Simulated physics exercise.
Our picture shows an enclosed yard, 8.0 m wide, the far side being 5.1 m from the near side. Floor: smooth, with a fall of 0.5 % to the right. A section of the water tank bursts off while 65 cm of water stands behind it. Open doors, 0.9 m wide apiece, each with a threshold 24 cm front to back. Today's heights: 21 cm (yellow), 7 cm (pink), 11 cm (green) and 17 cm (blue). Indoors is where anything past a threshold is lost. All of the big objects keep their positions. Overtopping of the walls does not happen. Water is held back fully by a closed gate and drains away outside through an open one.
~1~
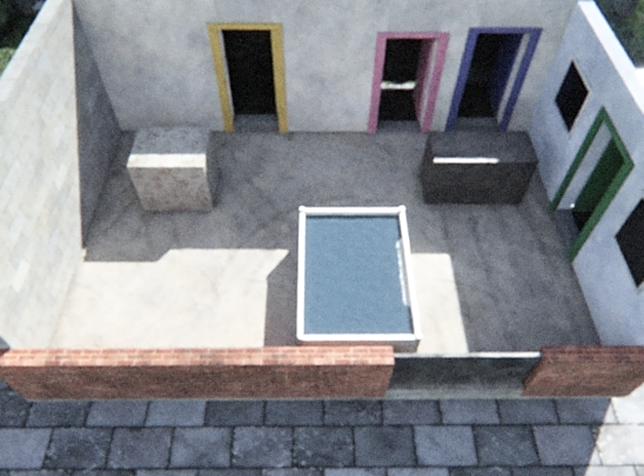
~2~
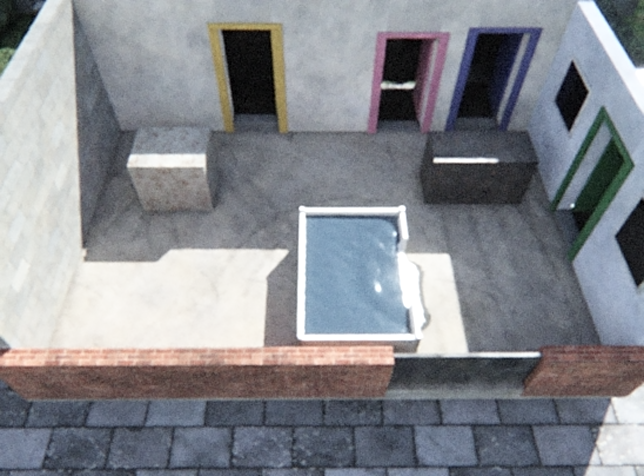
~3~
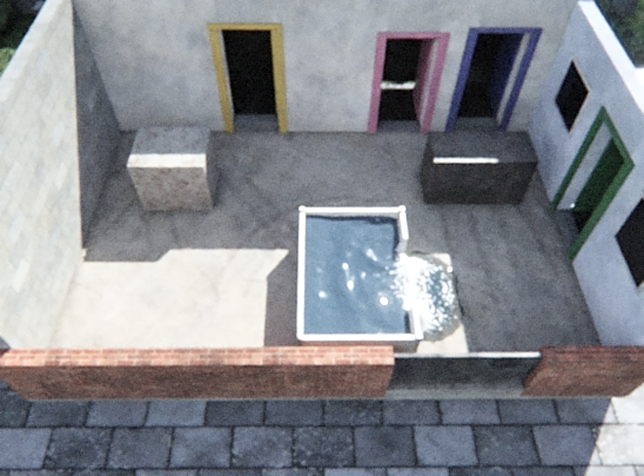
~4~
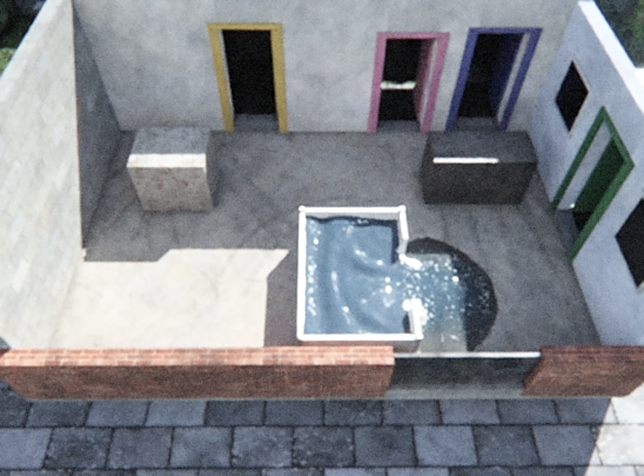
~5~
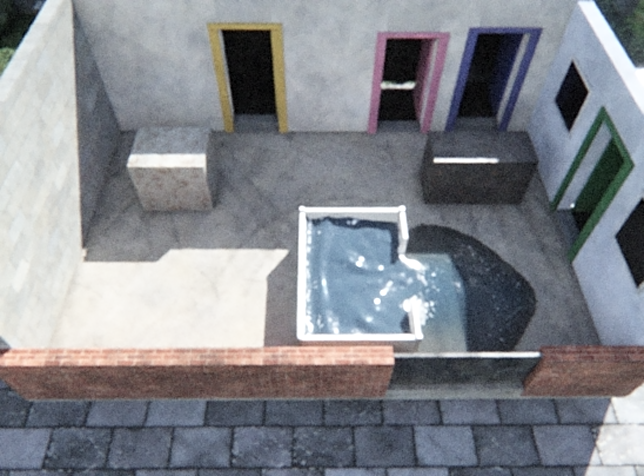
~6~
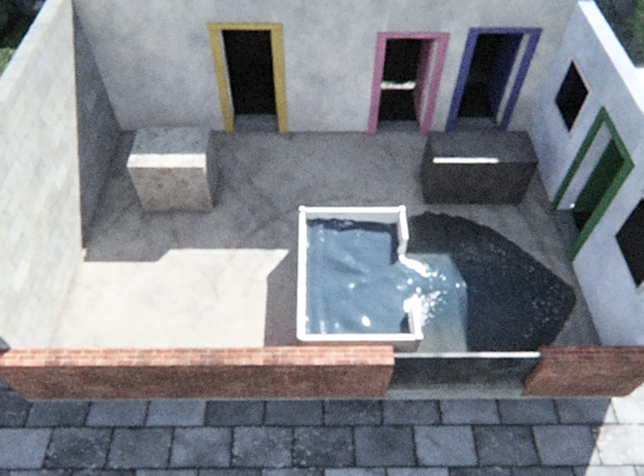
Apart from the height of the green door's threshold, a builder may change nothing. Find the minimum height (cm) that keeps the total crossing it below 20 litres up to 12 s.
The minimum is roughly 19 cm.
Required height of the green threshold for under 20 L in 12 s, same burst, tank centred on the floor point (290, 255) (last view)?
Roughly 26 centimetres.
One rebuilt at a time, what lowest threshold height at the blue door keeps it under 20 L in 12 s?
Blue would need about 11.0 cm on its own.
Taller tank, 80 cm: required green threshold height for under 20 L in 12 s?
Step height: Approx. 24 cm.
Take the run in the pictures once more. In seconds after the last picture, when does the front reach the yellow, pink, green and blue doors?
For yellow it's 5.0 s, for pink 2.6 s, for green 0.4 s, and for blue 1.8 s.
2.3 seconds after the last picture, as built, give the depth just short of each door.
Centimetres: Yellow = 0, pink = 0, green = 20, blue = 12.
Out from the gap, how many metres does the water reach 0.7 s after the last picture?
3.4 m.
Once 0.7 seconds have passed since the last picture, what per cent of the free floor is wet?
I'd say near 25 percent.
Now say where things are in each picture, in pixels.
In the first frame, still water, 65 cm deep, in the water tank at (355, 271); the green door at (585, 193) is dry.
In the second frame, water pours out at (403, 288) and has run 0.3 m, to (422, 324); about 9 cm deep outside, 65 cm at the back.
In the third frame, the front is at (456, 313), 0.8 m from the gap at (403, 288); 1.0 m2 of floor is wet, 64 cm left at the back.
In the fourth frame, the front is at (491, 310), 1.3 m from the gap at (403, 288); 2.1 m2 of floor is wet, 57 cm left at the back.
In the fifth frame, water pours out at (403, 288) and has run 2.0 m, to (530, 296); about 6 cm deep outside, 55 cm at the back.
In the sixth frame, water pours out at (403, 288) and has run 2.6 m, to (570, 299); about 5 cm deep outside, 54 cm at the back; 0.9 m in a straight line remain to the green door at (585, 193).
Then, 0.7 s after the last picture water covers 25 % of the floor, deepest (46 cm) near (608, 373); 17 cm at the green door, 3 litres in over its 11 cm threshold.
Then, 2.3 s after the last picture water covers 30 % of the floor, deepest (24 cm) near (517, 317); 20 cm at the green door, 77 litres in over its 11 cm threshold.
Then, 11.3 s after the last picture water covers 95 % of the floor, deepest (10 cm) near (564, 250); 9 cm at the green door, 148 litres in over its 11 cm threshold.
At the green door as built, the water peaked near 23 cm, 1.5 s after the last picture.
Run again over the same 12 s with other heights there, 39 litres in over 17 cm, 5 litres over 22.5 cm. The limit of 20 litres is kept from about 19 cm up.
